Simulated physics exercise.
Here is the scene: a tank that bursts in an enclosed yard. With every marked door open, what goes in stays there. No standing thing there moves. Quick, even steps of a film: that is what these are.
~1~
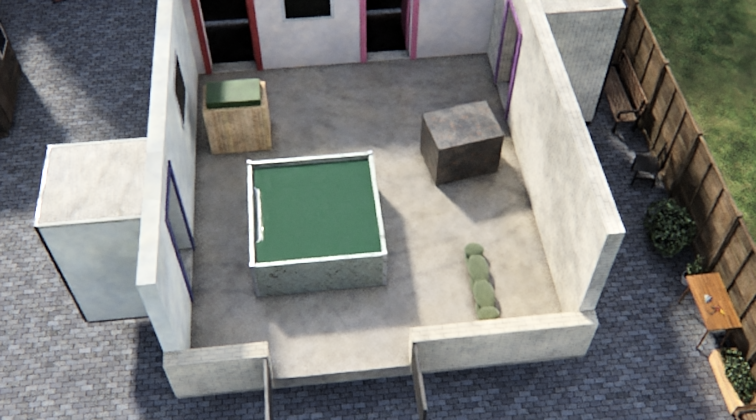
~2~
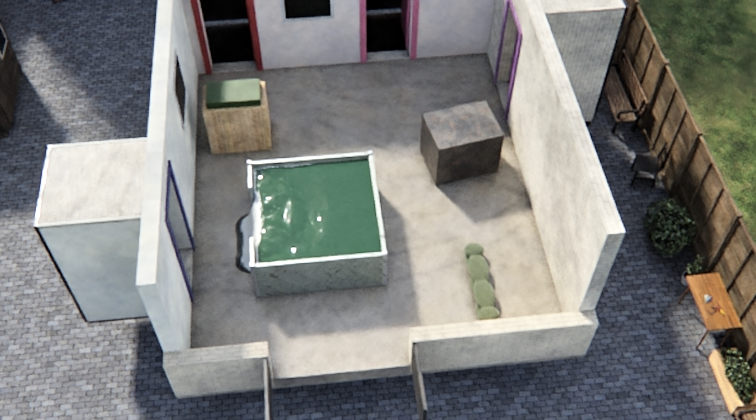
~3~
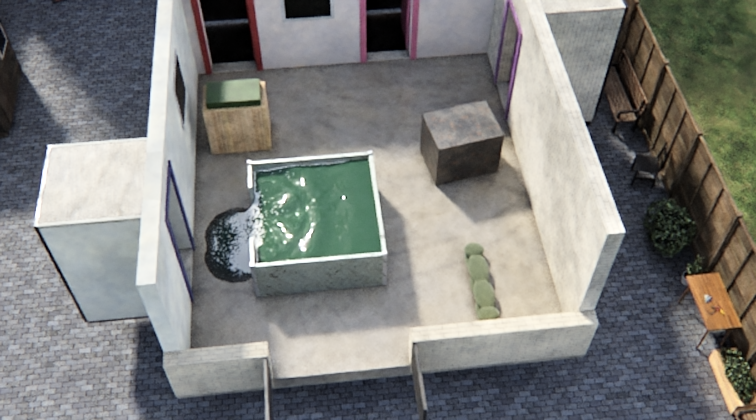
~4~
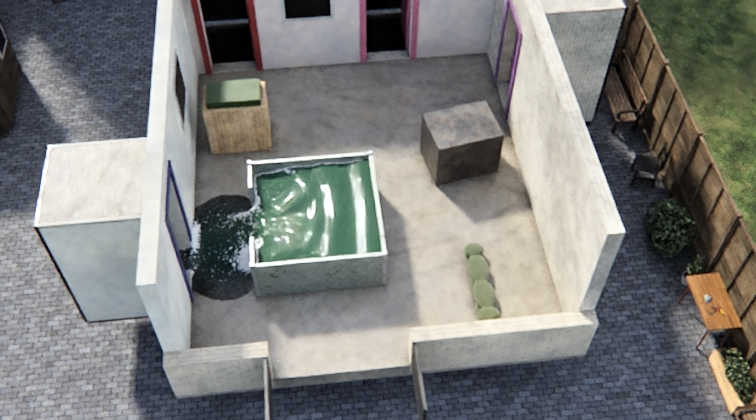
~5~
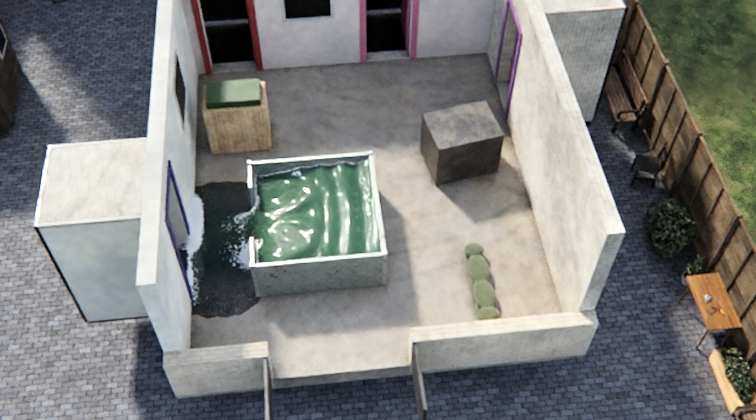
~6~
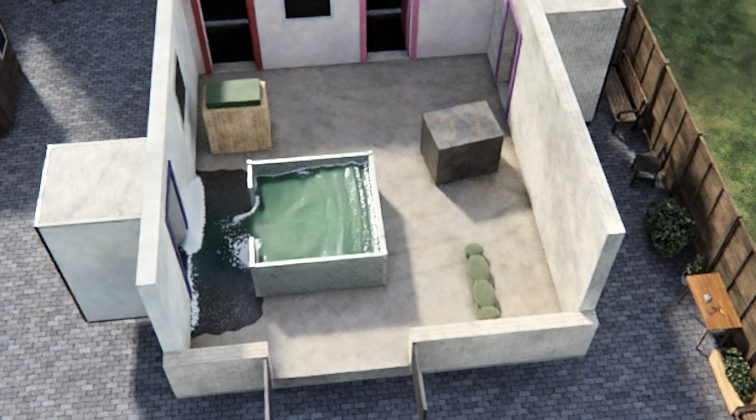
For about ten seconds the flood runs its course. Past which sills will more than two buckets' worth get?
At the end, purple door: Two buckets or fewer, blue door: Over two buckets, red door: Over two buckets, pink door: Two buckets or fewer.
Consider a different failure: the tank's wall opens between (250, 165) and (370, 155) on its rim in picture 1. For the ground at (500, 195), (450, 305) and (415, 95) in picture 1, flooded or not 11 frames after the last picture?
Taken in turn they're unwetted, unwetted and swamped.
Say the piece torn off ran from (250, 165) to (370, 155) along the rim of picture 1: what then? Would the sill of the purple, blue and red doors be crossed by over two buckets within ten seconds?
Here's how it goes: The purple door gets beyond the mark, while the blue door never reaches it and the red door gets beyond the mark.
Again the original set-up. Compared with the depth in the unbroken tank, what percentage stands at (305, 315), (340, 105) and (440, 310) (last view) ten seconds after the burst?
Estimate: 4, 4, 10 %.
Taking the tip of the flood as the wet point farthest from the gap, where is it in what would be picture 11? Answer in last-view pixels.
Somewhere about (198, 98).
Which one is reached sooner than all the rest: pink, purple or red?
That would be the red door, ahead of the rest.
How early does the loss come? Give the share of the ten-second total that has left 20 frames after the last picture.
My estimate is roughly 60 percent.
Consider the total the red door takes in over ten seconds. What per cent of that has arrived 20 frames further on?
My estimate: Close to 40 per cent.
A moment on, water covers 15 % of the floor; the purple door not reached, the blue door far over two buckets in, the red door not reached, the pink door not reached.
Next, water covers 30 % of the floor; the purple door not reached, the blue door far over two buckets in, the red door under two buckets in, the pink door not reached.
Then, water covers 50 % of the floor; the purple door not reached, the blue door far over two buckets in, the red door over two buckets in, the pink door not reached.
Later, water covers 85 % of the floor; the purple door wet at the sill, nothing in, the blue door far over two buckets in, the red door far over two buckets in, the pink door wet at the sill, nothing in.
In the end, water covers 95 % of the floor; the purple door under two buckets in, the blue door far over two buckets in, the red door far over two buckets in, the pink door under two buckets in.
